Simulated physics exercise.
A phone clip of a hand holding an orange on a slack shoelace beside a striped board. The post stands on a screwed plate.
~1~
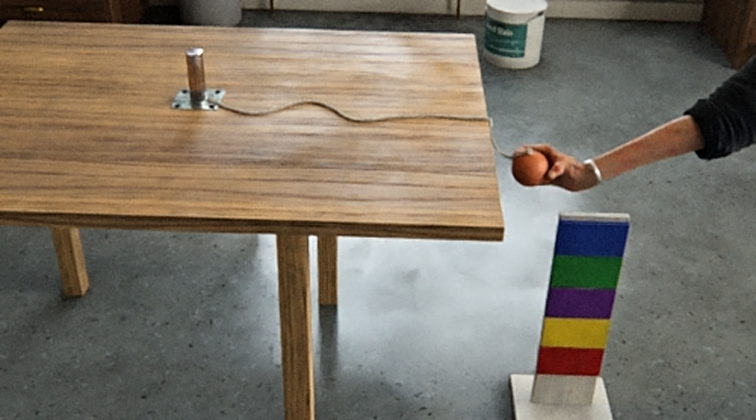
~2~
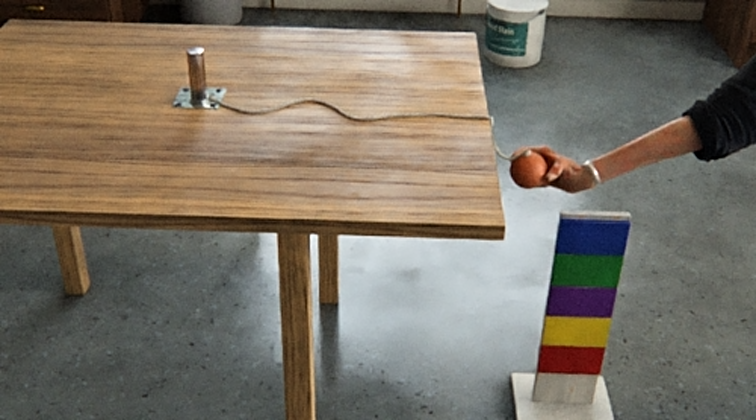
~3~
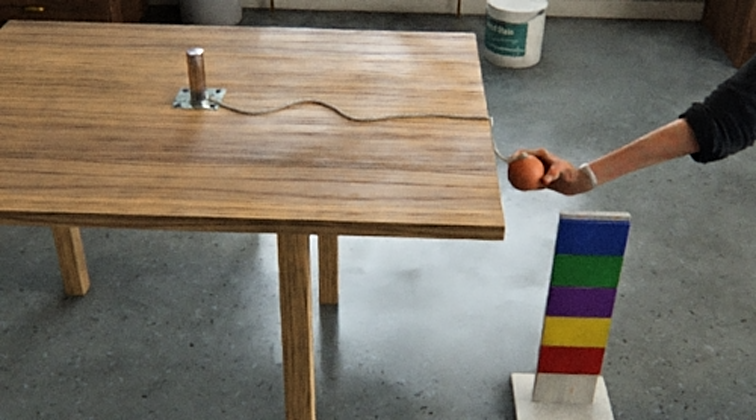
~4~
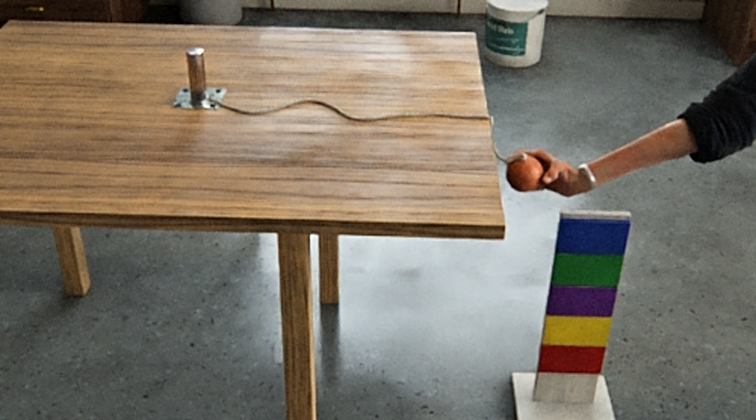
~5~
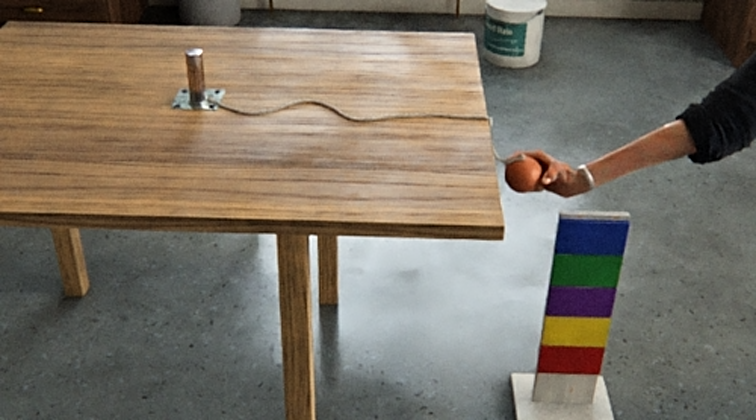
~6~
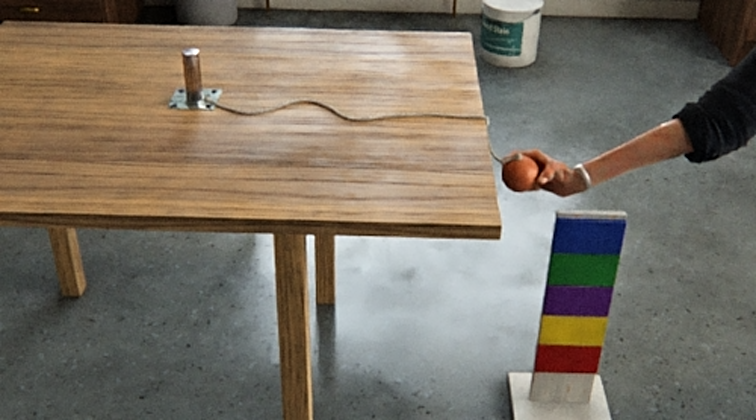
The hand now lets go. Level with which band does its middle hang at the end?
The blue one.
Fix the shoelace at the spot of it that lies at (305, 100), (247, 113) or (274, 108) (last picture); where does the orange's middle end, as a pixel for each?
About (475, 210), (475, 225) and (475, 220).
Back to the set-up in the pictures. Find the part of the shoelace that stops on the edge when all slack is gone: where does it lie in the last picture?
That spot is around (451, 116).
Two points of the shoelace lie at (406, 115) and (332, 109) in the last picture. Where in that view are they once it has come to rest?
About (442, 116), and the other about (357, 110).
Early on, orange near (456, 223); level with blue.
Midway, orange near (486, 229); level with blue.
Finally, orange near (474, 229); level with blue. The shoelace holds its middle at blue.
